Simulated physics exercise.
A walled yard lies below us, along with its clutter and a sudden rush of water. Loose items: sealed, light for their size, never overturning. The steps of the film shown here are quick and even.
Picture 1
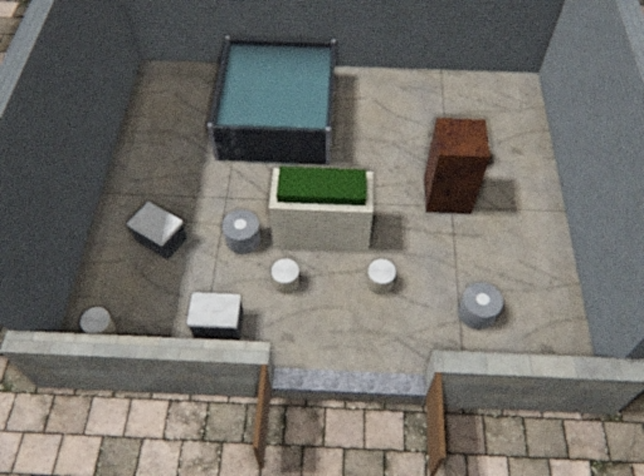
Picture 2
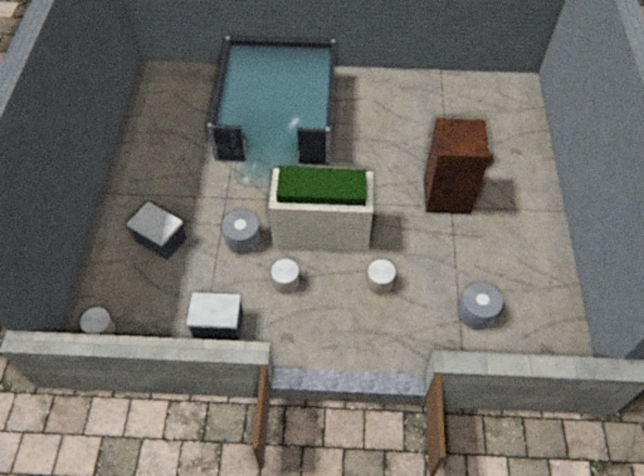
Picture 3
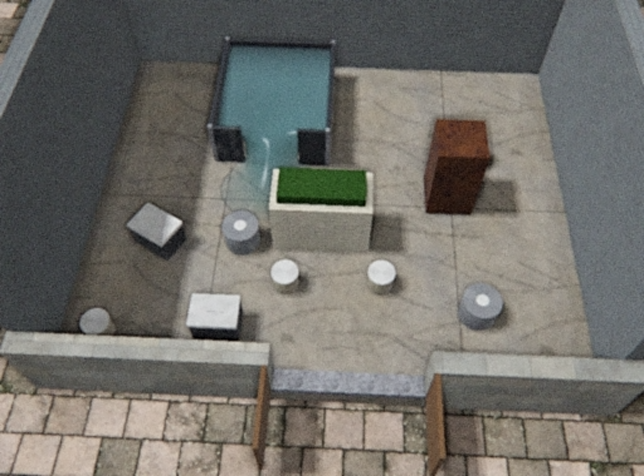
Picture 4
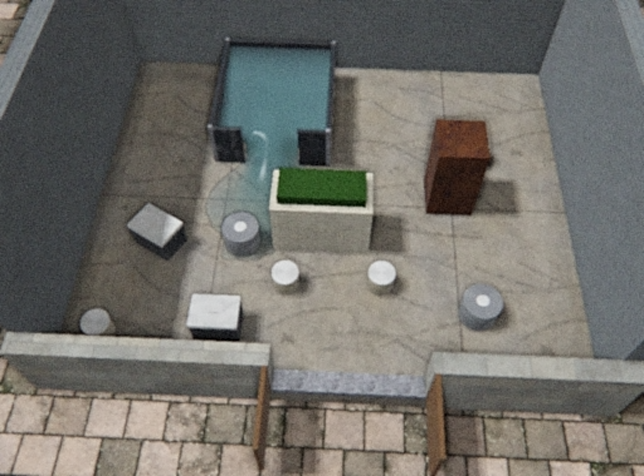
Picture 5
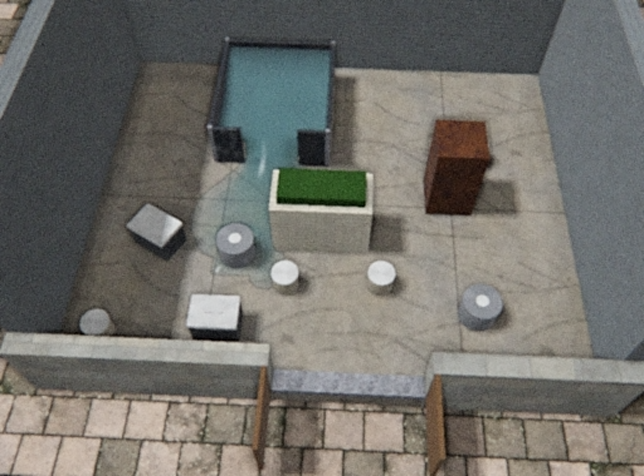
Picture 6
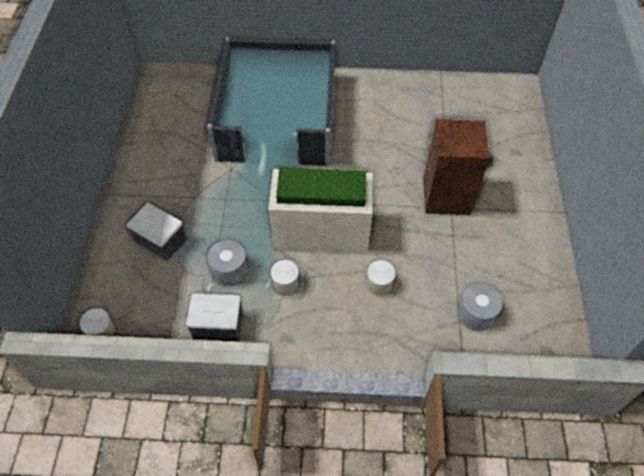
In the video, water pours through an opening in the front of a dark-framed pool and spreads across a walled yard, pushing a nearby grey tub slightly forward and left while the other objects stay in place.
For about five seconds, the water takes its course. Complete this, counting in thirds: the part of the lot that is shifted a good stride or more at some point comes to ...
It comes to between one and two thirds.
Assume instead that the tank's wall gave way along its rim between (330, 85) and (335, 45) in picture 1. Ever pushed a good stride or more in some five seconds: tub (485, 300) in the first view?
Lab note - outcome: Distance reached.
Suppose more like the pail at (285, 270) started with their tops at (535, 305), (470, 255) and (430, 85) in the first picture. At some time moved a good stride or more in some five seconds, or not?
First falls short; second falls short; third falls short.
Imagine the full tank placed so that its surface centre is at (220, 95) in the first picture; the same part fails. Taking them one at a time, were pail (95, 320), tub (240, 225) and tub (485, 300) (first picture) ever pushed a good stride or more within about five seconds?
Well, the first one got driven a long way, the second got driven a long way, and the third didn't get far.
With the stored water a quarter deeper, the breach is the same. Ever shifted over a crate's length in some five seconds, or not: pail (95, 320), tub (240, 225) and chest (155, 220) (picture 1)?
As asked: Went the distance, went the distance, went the distance.
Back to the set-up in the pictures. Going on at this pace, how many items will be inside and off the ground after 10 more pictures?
The number is 4.
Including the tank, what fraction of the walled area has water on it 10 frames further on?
Roughly 50 per cent.
A moment on, 1 of 8 are well off their spots; 0 afloat.
Next, 2 of 8 are well off their spots; 4 afloat.
Later, 3 of 8 are well off their spots; 2 afloat.
In the end, 4 of 8 are well off their spots, and 4 have been at some point; 2 afloat.
